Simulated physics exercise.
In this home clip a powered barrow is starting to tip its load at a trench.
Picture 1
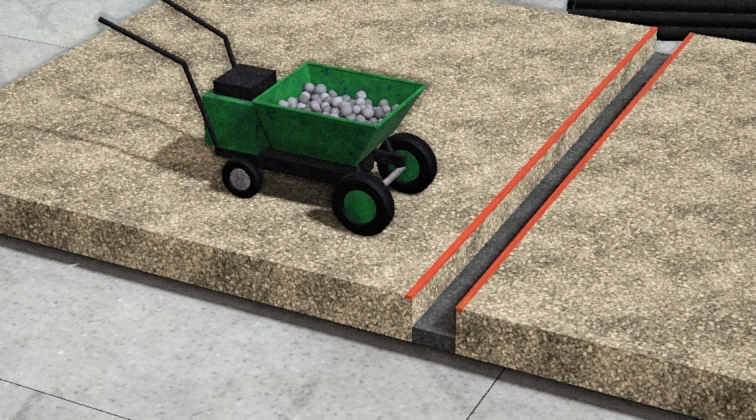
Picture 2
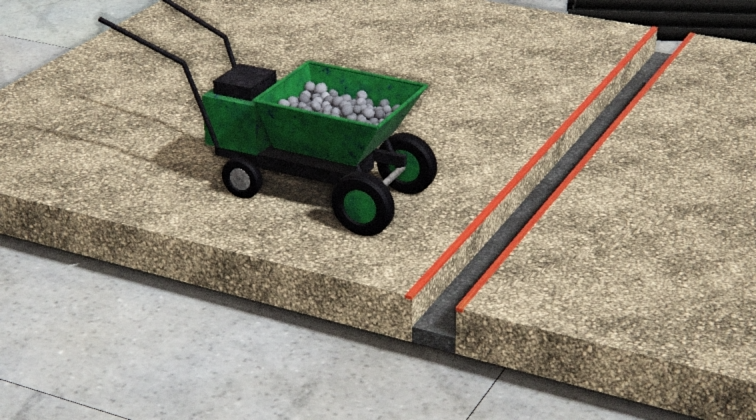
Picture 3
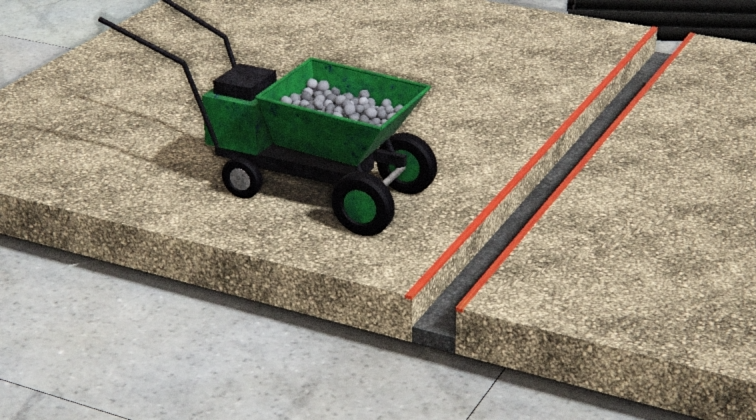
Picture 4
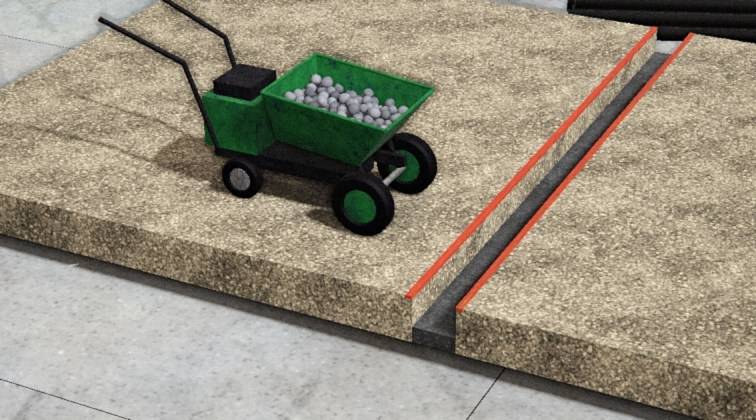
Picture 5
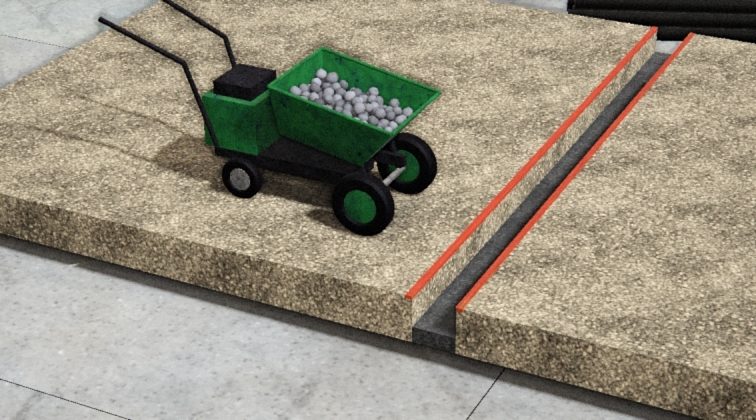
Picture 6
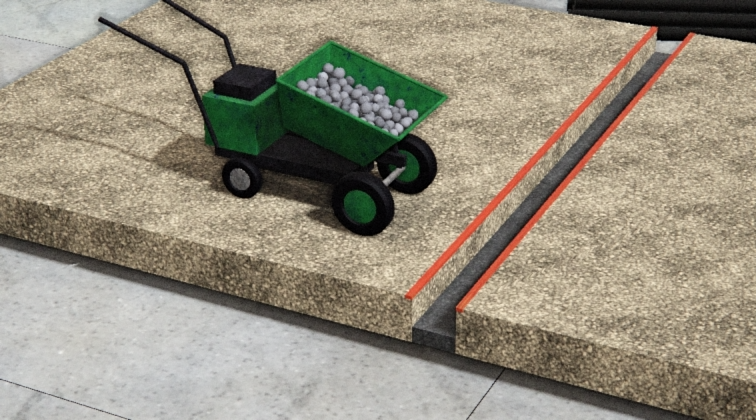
A green barrow's skip, loaded with round grey cobbles, slowly tilted forward toward the right while its wheels stayed put on a gravelly slab, short of a narrow trench edged in orange.
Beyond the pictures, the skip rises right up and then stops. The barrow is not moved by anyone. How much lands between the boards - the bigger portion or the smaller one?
The bigger portion lands there.
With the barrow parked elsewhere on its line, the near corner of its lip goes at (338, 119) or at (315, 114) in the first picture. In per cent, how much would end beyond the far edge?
Try 1 about 0 %, try 2 about 0 %.
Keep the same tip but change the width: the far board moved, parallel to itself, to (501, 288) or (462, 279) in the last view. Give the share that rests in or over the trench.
In order, some 100 and some 50 percent.
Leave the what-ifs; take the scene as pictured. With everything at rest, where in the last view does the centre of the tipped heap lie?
The centre comes to rest close to (494, 253).
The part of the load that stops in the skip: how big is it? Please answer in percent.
Roughly 0 percent.
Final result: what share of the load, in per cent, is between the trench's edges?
Around 85 percent.
Just after the last frame, skip tipped steeply; every one in the skip.
A moment on, skip tipped right over; the larger part in the skip; roughly a quarter in or heaped over the trench; just a few beyond it; just a few falling.
Further on, skip tipped right over; about a tenth in the skip; the larger part in or heaped over the trench; about a tenth beyond it.
When it is over, skip tipped right over; just a few short of the trench; the larger part in or heaped over the trench; about a tenth beyond it.
